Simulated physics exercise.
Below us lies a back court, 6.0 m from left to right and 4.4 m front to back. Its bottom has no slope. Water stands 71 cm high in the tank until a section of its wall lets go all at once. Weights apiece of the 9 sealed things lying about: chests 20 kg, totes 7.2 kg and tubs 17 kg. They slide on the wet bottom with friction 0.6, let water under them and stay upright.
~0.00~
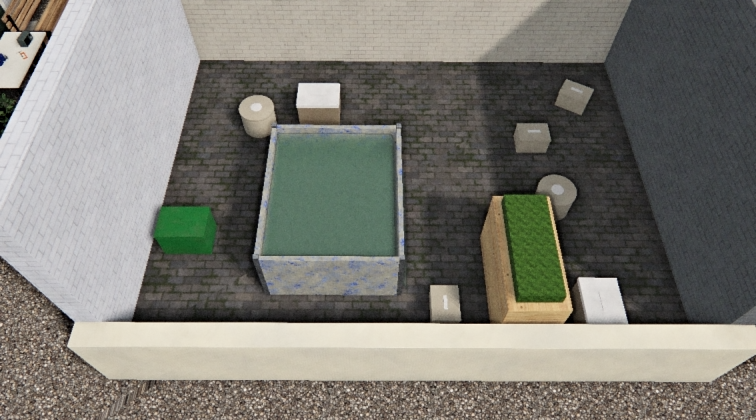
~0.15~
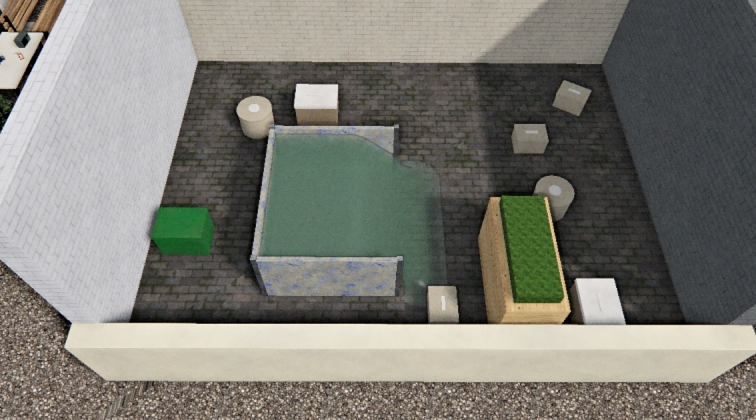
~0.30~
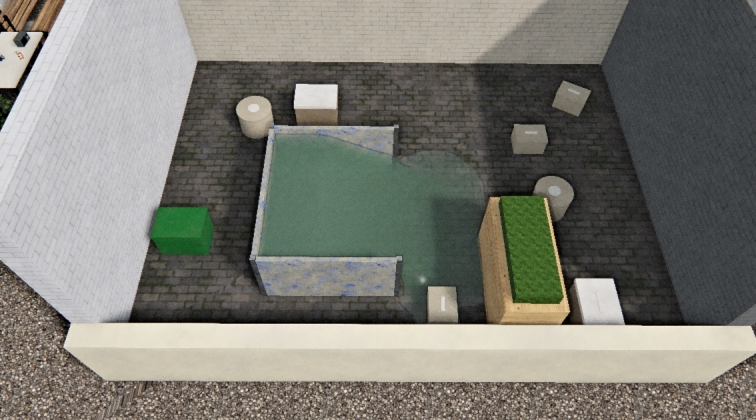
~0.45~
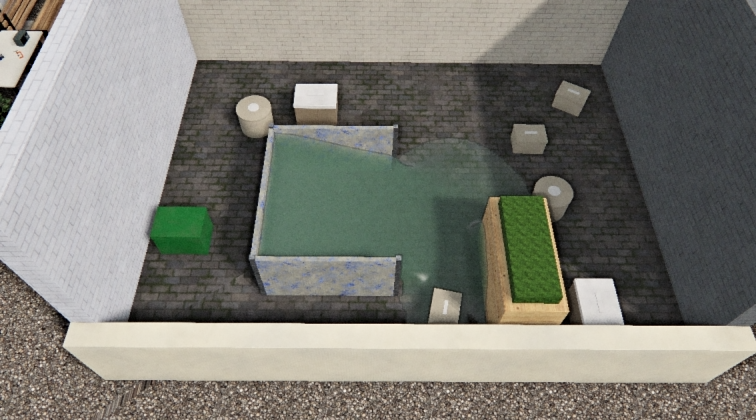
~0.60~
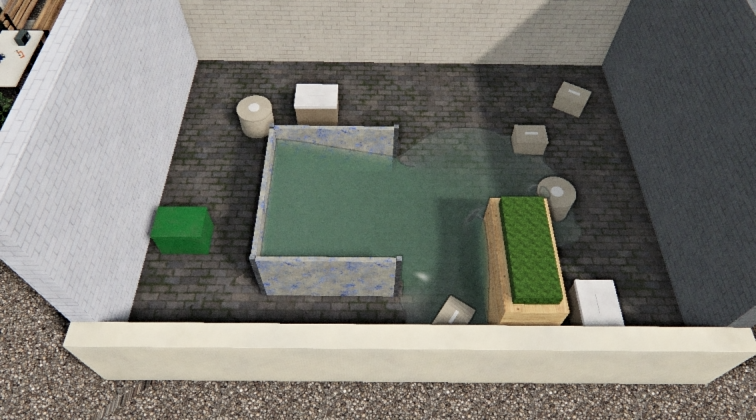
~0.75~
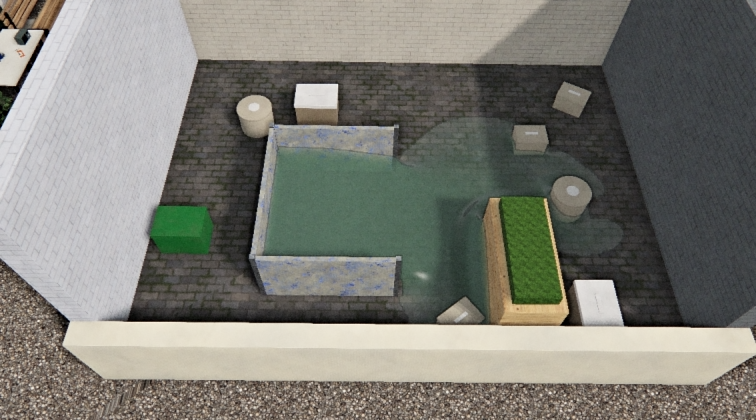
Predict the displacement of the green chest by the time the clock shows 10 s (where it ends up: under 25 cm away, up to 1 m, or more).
The green chest slides a little.
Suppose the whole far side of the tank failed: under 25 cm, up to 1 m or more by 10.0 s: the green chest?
In that case the green chest ends far away.
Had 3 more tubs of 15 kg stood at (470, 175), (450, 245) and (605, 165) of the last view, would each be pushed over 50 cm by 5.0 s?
In turn: Over, over, over.
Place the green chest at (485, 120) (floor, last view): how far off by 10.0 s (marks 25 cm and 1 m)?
It travels far.
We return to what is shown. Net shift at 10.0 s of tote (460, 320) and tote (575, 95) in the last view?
In turn: 300 cm, 450 cm.
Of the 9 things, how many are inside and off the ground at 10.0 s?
4 of them.
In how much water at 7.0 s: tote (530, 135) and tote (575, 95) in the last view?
About 8 and 7 cm.
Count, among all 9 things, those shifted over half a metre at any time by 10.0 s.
I count 7.
After 2.0 s the green chest is near (179, 221), 0.0 m from its start, aground; 3 afloat.
After 4.5 s the green chest is near (221, 174), 0.8 m from its start, aground; 2 afloat.
After 7.0 s the green chest is near (221, 174), 0.8 m from its start, aground; 2 afloat.
After 10.0 s the green chest is near (222, 218), 0.5 m from its start, aground; 4 afloat.
